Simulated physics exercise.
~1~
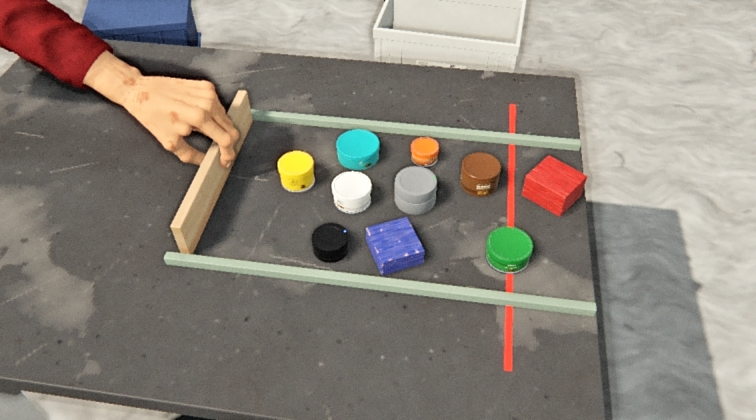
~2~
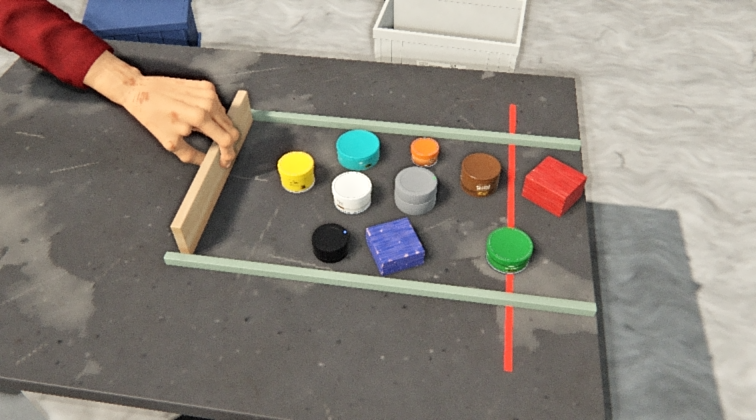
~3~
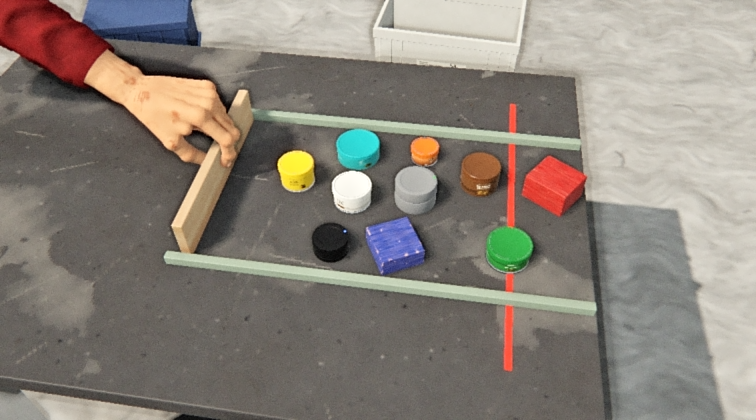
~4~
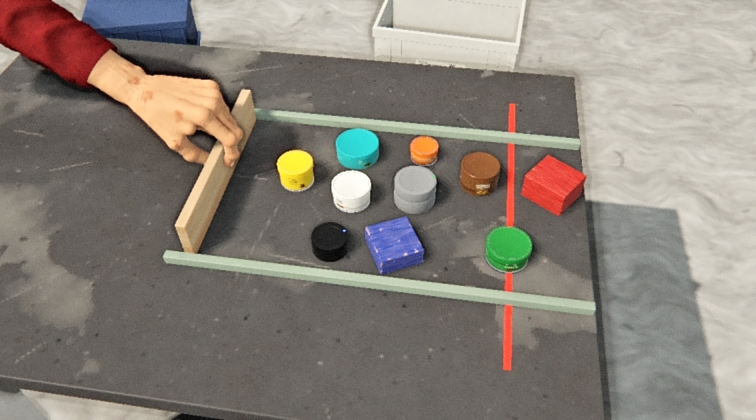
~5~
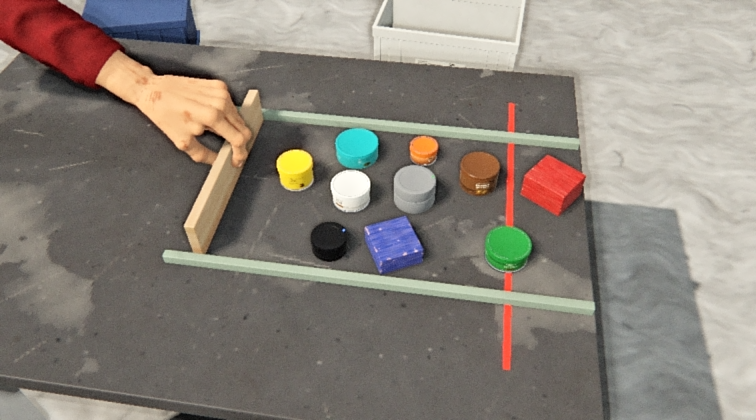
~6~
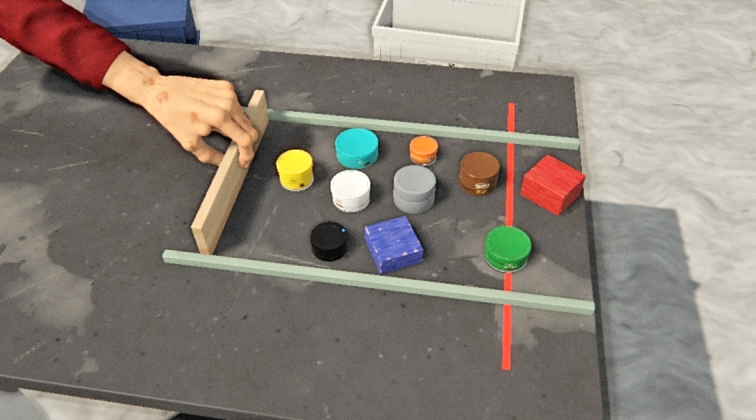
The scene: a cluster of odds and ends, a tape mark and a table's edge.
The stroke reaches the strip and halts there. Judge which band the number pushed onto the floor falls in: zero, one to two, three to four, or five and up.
I reckon the number that spills over the end lands at one or two.
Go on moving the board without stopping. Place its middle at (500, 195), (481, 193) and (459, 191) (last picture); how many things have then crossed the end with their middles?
In order: 2, 0, 0.
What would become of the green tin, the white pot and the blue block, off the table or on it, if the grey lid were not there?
So: The green tin goes down, the white pot does not drop, the blue block does not drop.
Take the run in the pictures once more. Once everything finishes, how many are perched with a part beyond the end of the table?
That would be 1.
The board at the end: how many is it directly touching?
4 end up touching it.
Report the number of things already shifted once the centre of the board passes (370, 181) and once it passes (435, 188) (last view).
It comes to 7 for the first spot, 9 for the other.
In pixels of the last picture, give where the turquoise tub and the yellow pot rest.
(533, 163) and (529, 199), roughly.
Early on, none off yet; red block at rest near (553, 185); green tin at rest near (507, 250); brown tub at rest near (479, 174).
A while later, none off yet; red block at rest near (553, 185); green tin travelled a little near (523, 250); brown tub moving near (484, 175).
Finally, the number that fall off is one or two; lost, green tin and red block.
